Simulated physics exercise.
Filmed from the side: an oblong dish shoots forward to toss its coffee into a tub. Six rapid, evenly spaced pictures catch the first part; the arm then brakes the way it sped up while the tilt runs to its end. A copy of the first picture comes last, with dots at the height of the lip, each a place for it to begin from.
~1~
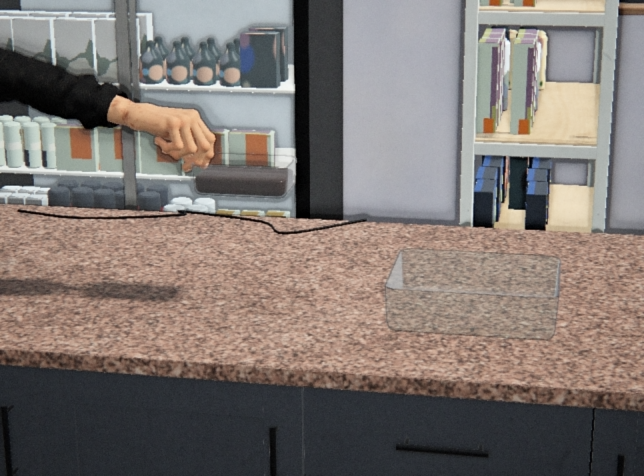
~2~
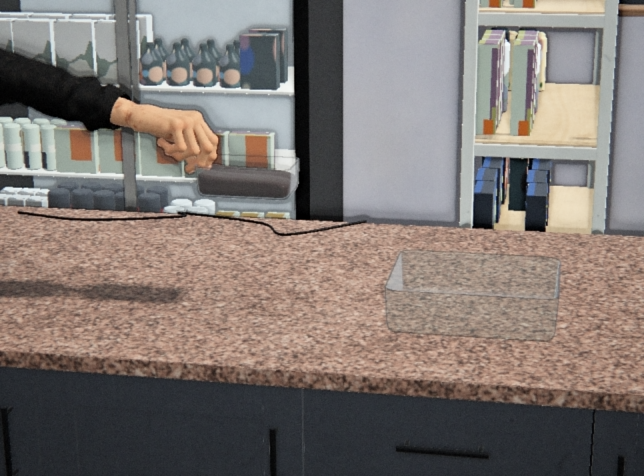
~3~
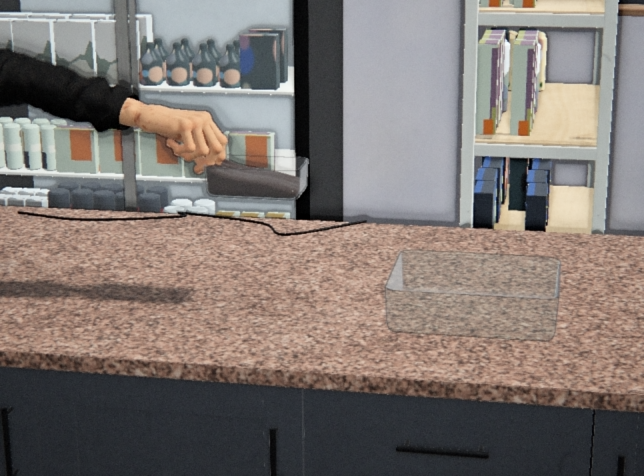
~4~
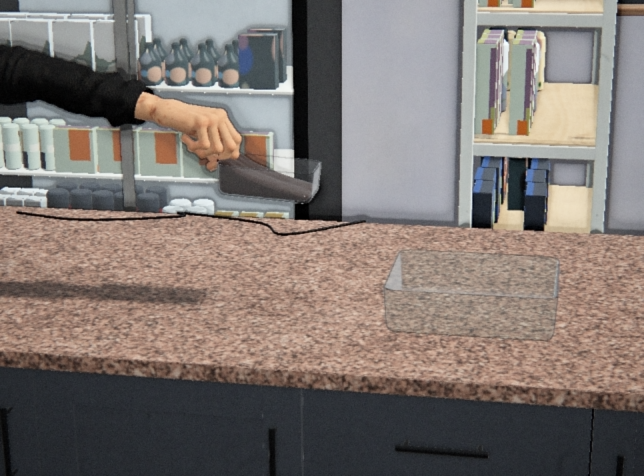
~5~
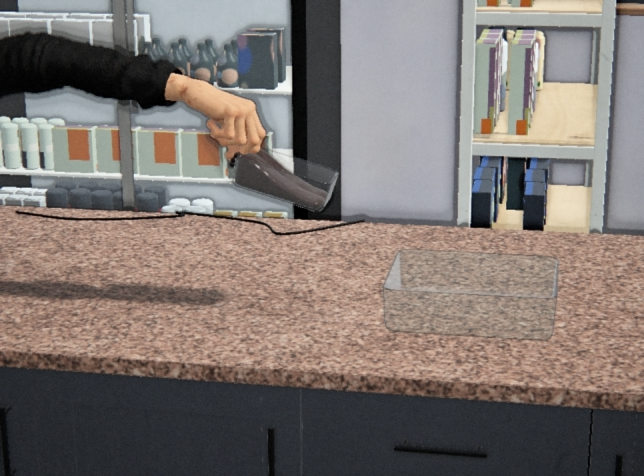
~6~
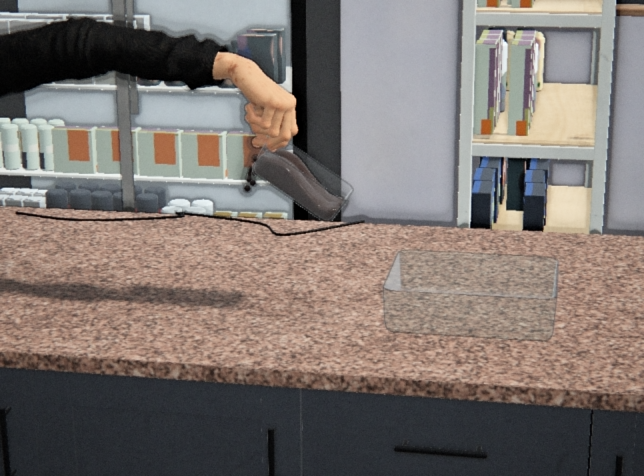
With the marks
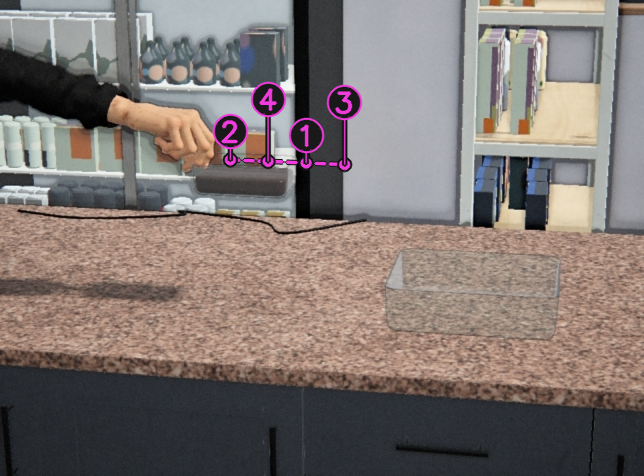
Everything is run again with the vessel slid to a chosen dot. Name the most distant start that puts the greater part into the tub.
It is 4.
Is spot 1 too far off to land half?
No, not at all.
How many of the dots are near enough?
Three of the four.
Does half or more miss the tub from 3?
No, not at all.
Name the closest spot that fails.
That would be 2.
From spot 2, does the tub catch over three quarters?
No.
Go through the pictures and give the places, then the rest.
Upright, lip at (290, 162); tub from (386, 329) to (555, 339); nothing has left yet.
Upright, lip at (293, 164); nothing has left yet.
Upright, lip at (302, 164); nothing has left yet.
Tipped about 4°, lip at (316, 167); coffee is over the rim, down to (232, 158).
Tipped about 15°, lip at (333, 177); coffee is over the rim, down to (236, 163).
Tipped about 33°, lip at (350, 194); coffee is over the rim, down to (250, 187).
On the marked copy, 1 at (306, 163); 2 at (230, 159); 3 at (344, 164); 4 at (268, 161).
If 1 is chosen, about 80 % lands in the tub, 9 % falls short and 11 % goes beside or beyond.
If 2 is chosen, about 25 % lands in the tub, 68 % falls short and 7 % goes beside or beyond.
If 3 is chosen, about 86 % lands in the tub, 3 % falls short and 10 % goes beside or beyond.
If 4 is chosen, about 65 % lands in the tub, 25 % falls short and 10 % goes beside or beyond.
